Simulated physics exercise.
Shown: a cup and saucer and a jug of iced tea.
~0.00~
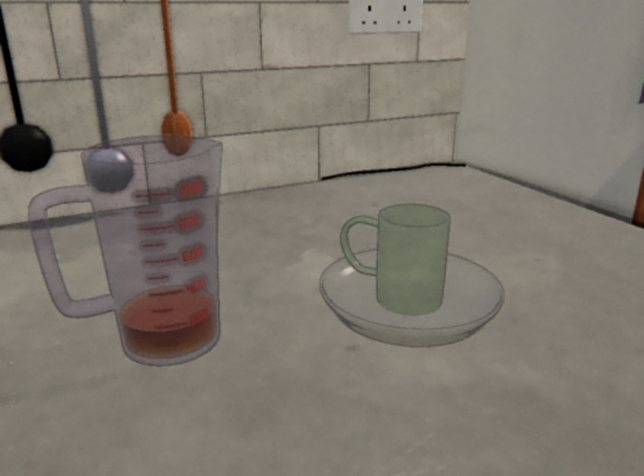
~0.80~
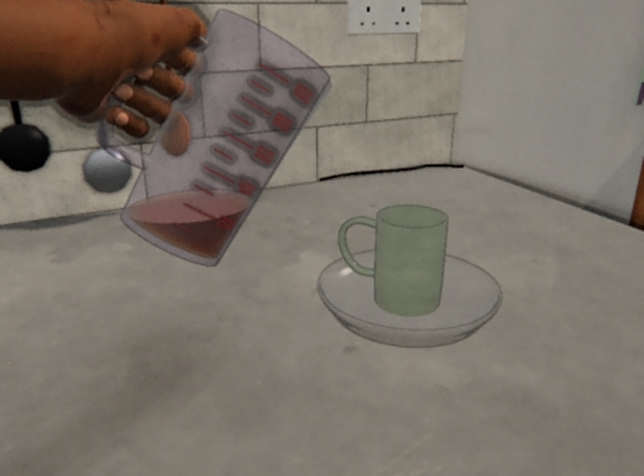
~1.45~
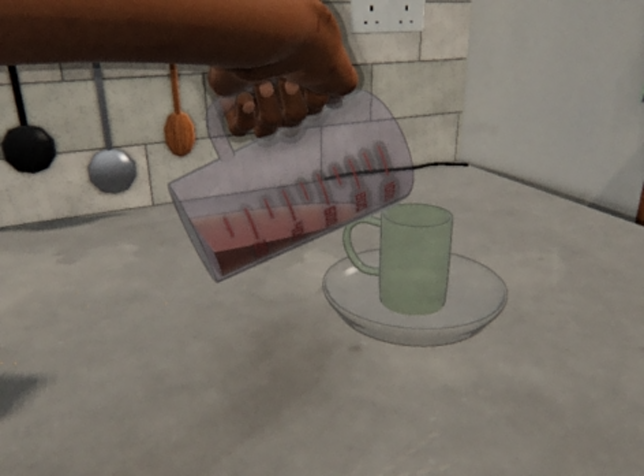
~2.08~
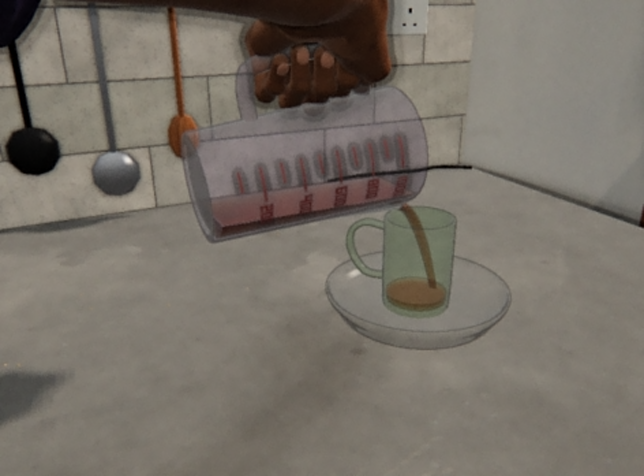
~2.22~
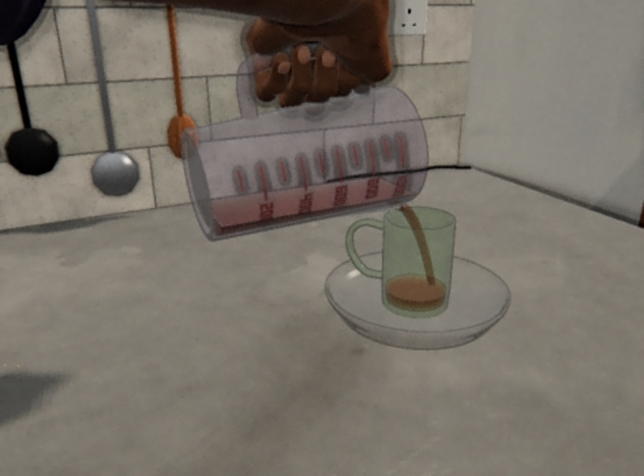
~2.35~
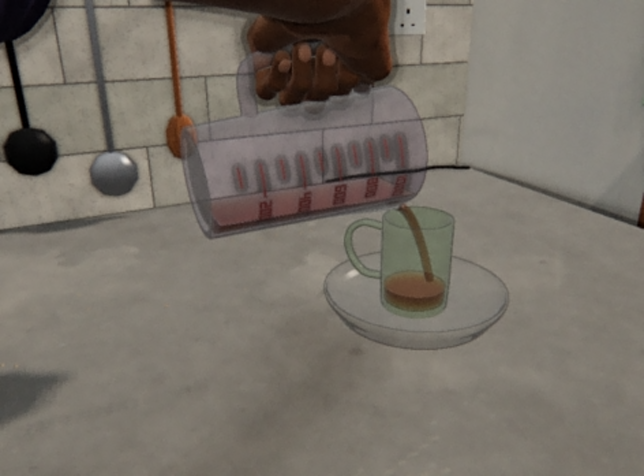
On a grey countertop, a clear jug holding a little reddish-brown tea stands left of a green cup on a saucer. A hand lifts the jug, carries it right and tilts it toward the cup. A thin brown stream then runs into the cup, where a shallow layer collects.
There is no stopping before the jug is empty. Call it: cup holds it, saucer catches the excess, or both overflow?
The cup holds it.
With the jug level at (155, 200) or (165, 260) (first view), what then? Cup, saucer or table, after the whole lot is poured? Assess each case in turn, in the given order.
In turn: Past the saucer, saucer too.
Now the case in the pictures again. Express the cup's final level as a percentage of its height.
Somewhere around 55 in a hundred, I'd say.
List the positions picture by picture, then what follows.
At the start; jug (161, 246) nearly empty; cup (412, 256) empty; saucer (466, 329) dry, in the first picture.
A hand has the jug; jug (224, 141) tipped 35° with all of its load; cup (410, 256) empty, in the second picture.
The jug is tipped; jug (294, 186) tipped 75° with all of its load; cup (415, 255) empty, in the third picture.
The stream is running; jug (306, 165) tipped 85° with nearly all of its load; cup nearly empty, surface at (416, 291), in the fourth picture.
The stream is running; jug (307, 164) tipped 85° with about three quarters of its load; cup (417, 258) nearly empty, in the fifth picture.
The stream is running; jug (305, 163) tipped 85° with about three quarters of its load; cup nearly empty, surface at (414, 284); saucer (470, 332) dry, in the sixth picture.
Around 3.0 s, the cup is about a third full; the saucer is dry.
Around 3.6 s, the cup is about half full; the saucer is dry.
Around 4.9 s, the cup is about half full; the saucer is dry.
